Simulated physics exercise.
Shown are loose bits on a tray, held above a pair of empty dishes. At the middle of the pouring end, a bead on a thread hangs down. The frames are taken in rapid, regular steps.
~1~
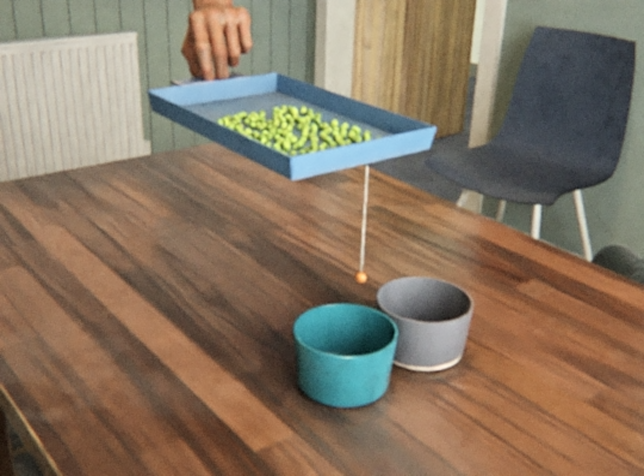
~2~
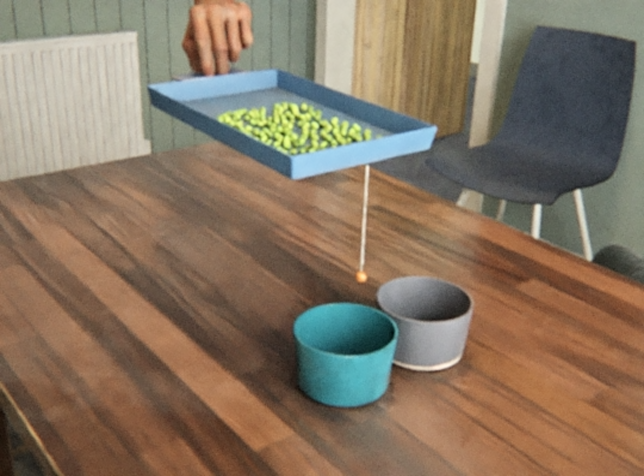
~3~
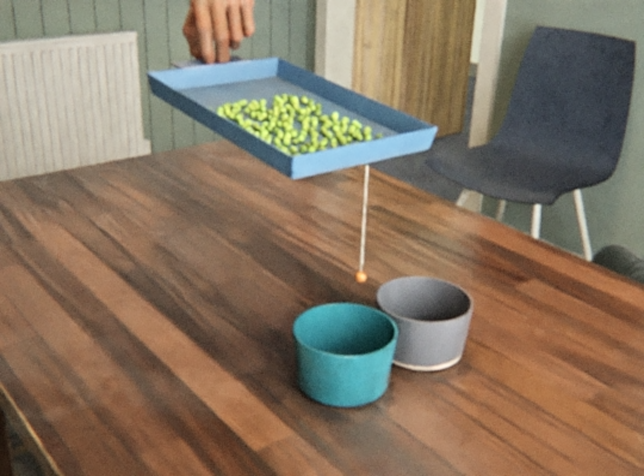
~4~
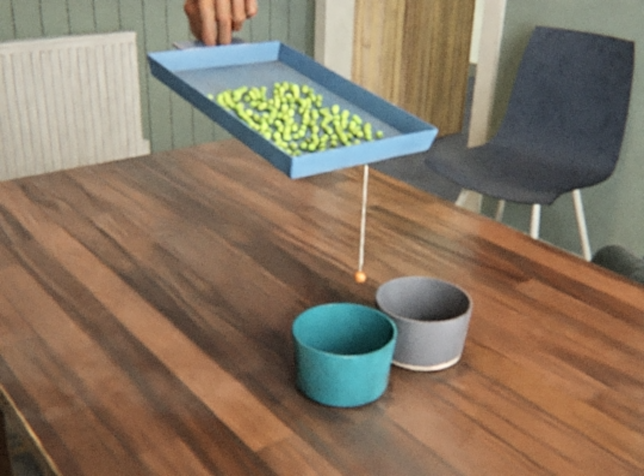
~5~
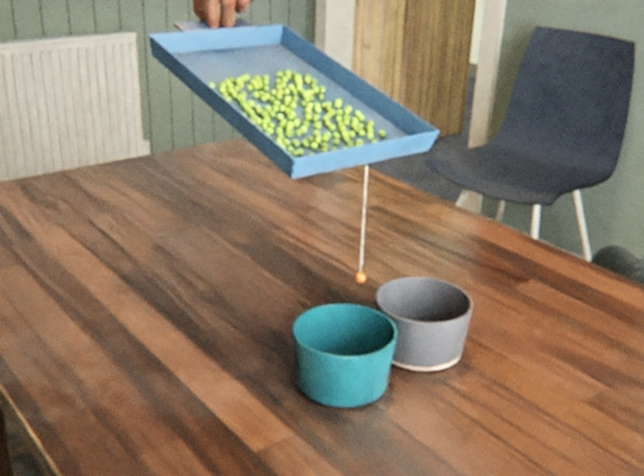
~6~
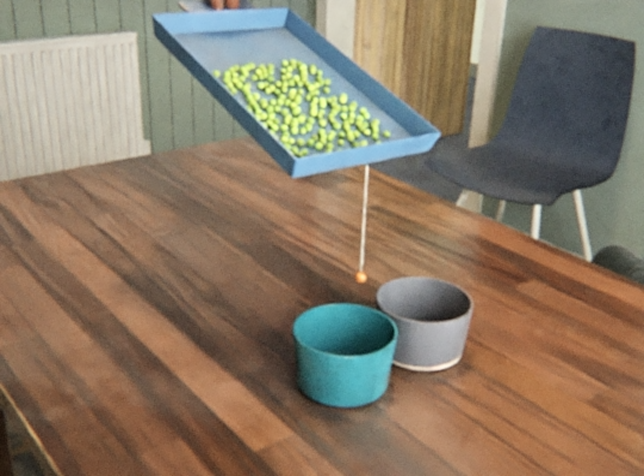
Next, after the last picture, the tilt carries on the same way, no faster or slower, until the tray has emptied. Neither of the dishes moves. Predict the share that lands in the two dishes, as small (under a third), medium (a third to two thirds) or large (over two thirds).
Large.
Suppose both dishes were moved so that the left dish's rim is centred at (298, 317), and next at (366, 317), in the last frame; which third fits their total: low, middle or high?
First: Under a third. Second: Over two thirds.
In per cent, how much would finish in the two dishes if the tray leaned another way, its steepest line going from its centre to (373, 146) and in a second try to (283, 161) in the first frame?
In order, 50 in a hundred and 30 in a hundred.
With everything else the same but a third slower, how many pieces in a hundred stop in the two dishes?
It would come out near 90 per cent.
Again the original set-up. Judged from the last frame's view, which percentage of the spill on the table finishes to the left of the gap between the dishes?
Near 0 per cent.
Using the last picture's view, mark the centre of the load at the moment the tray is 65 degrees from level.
Close to (363, 144).
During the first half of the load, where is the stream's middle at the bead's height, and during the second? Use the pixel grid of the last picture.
Close to (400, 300), then close to (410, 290).
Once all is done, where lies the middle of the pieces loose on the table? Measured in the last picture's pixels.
Centre: Close to (460, 391).
Soon, tray tipped steeply; nearly all on the tray; a stray few in the air.
A while on, tray tipped past a quarter turn; about half on the tray; a stray few in the left dish; a stray few in the right dish; a stray few outside both; about half in the air.
Towards the end, tray tipped past a quarter turn; about a third in the left dish; about half in the right dish; a small part outside both.
Finally, tray tipped past a quarter turn; about a third in the left dish; about half in the right dish; a small part outside both.
